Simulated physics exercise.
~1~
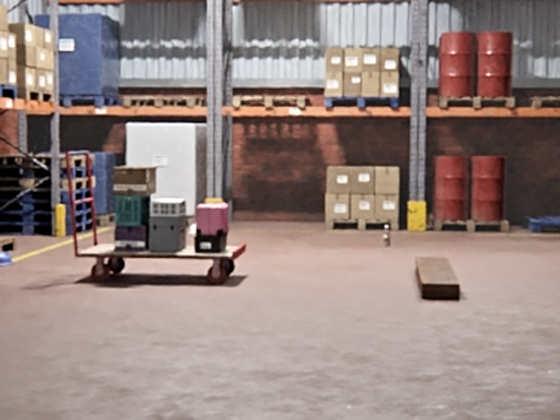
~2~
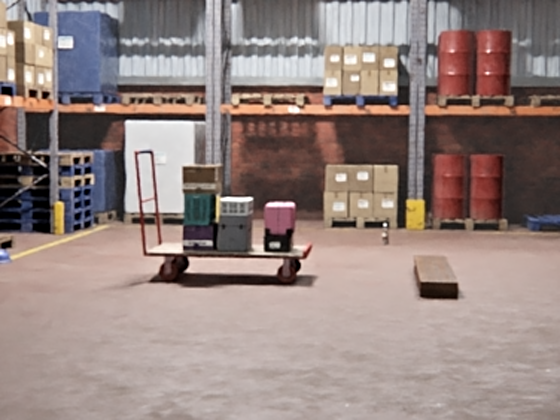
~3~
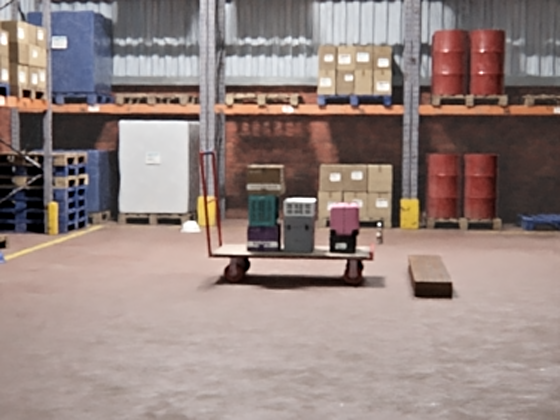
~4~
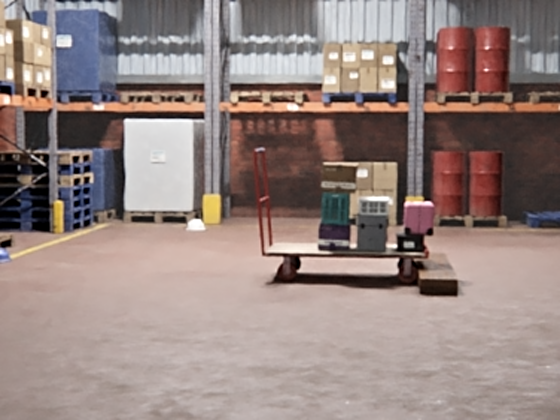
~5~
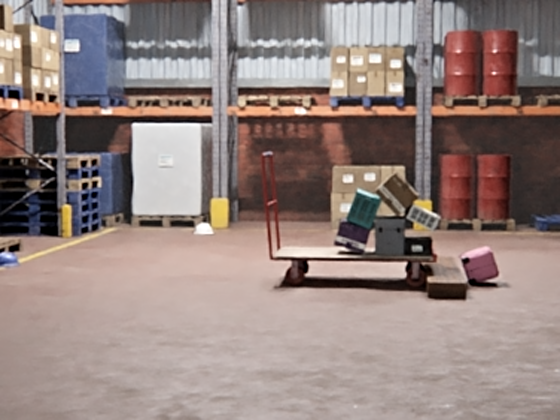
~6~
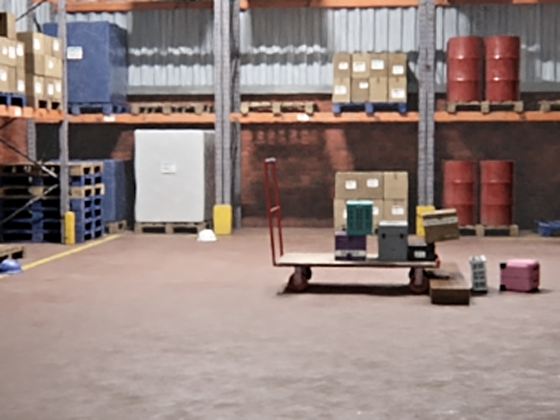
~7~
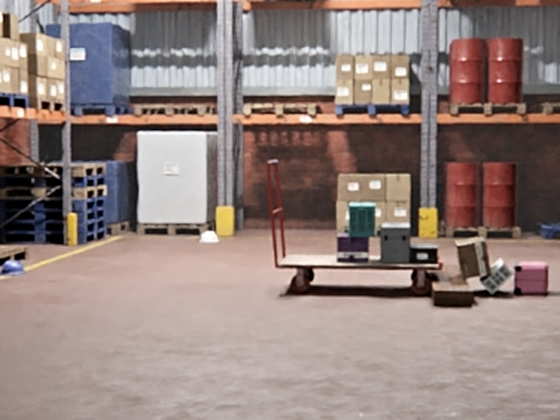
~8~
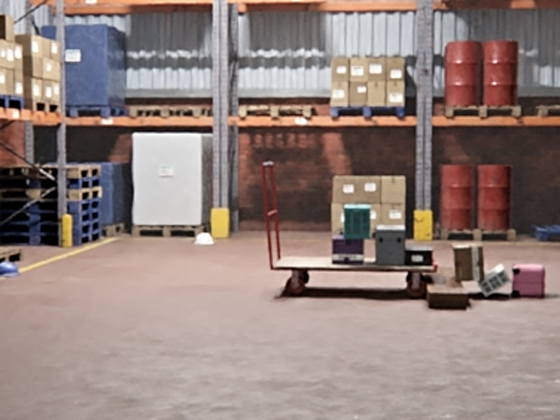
The video shows a flat cart stacked with boxes and crates rolling right across a warehouse floor until it stops against a low block. A pink suitcase, a white crate and a brown parcel tumble off beyond the block, while the remaining load stays on the deck.
